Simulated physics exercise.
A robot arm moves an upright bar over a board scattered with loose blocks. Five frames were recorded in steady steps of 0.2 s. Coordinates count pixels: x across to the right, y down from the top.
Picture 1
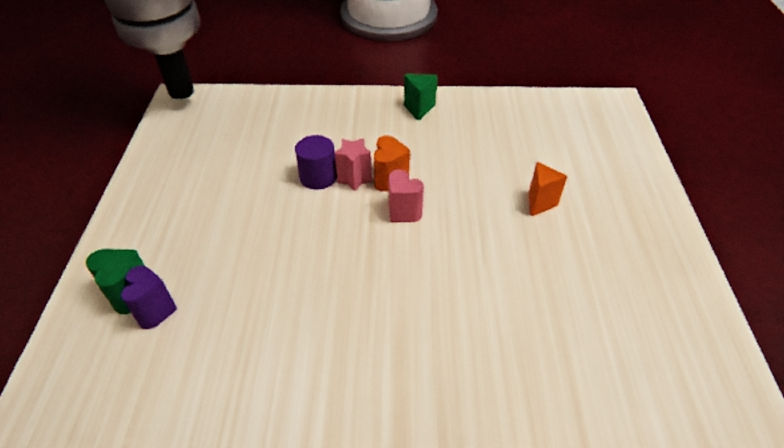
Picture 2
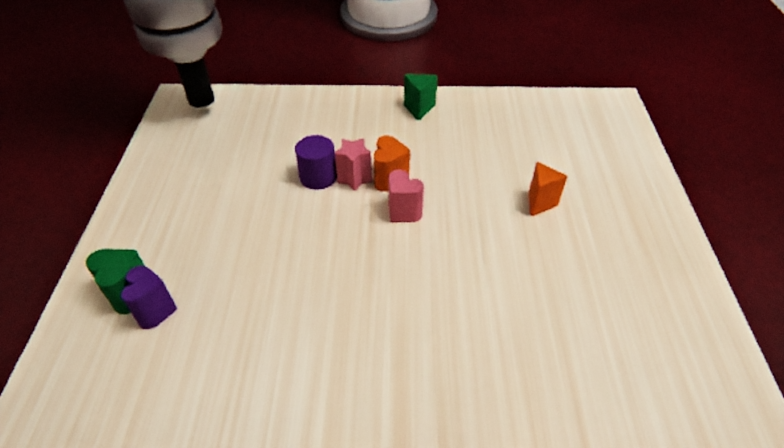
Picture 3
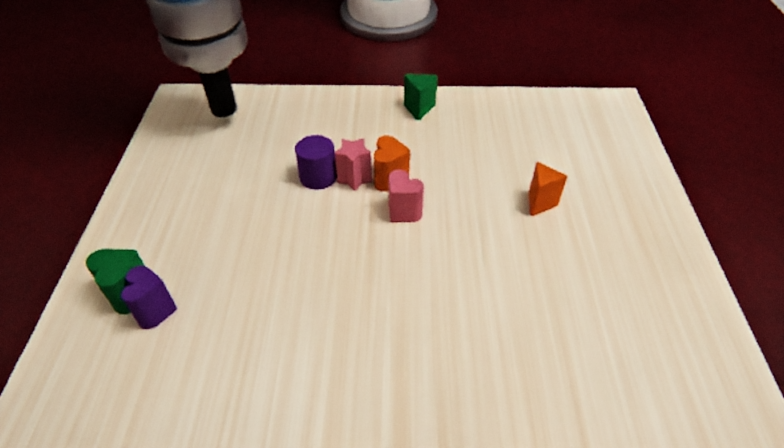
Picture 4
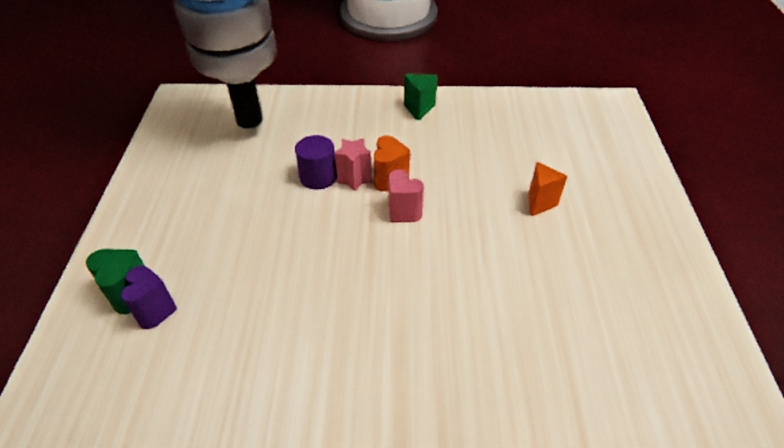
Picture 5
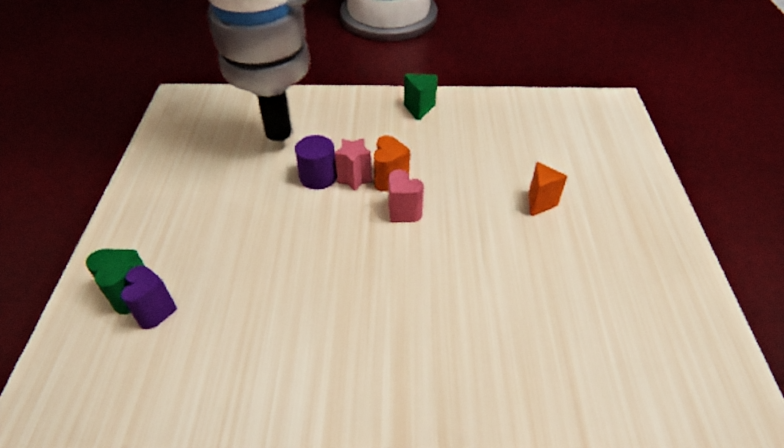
A robot arm moves its dark upright bar rightward and slightly toward the viewer from the board's upper left corner, nearing the purple cylinder beside a pink star and orange and pink hearts, while all the blocks stay still.
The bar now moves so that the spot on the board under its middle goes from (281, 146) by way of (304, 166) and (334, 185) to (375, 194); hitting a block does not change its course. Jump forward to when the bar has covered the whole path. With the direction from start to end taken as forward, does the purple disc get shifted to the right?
My answer is yes.
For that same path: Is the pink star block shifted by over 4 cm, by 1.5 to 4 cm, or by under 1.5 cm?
Ends over 4 cm away.
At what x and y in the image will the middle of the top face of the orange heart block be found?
At roughly (412, 146).
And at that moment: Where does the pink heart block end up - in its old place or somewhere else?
It shifts position.
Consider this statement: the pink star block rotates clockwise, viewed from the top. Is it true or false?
The claim does not hold.
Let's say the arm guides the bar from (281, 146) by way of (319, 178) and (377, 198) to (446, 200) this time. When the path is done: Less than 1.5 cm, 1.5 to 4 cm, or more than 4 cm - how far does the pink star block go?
I'd go with over 4 cm for this block.
What follows on the original path. One third of the way, bar at (303, 154); purple disc at (321, 153); pink star block at (356, 149), turned 20° anticlockwise.
Two thirds of the way, bar at (334, 172); purple disc at (347, 176); pink star block at (366, 156), turned 70° anticlockwise; orange heart block at (396, 147).
At the end, bar at (374, 181); purple disc at (364, 188); pink star block at (402, 165), turned 85° anticlockwise; orange heart block at (412, 146), turned 75° anticlockwise; pink heart block at (419, 188), turned 20° clockwise.
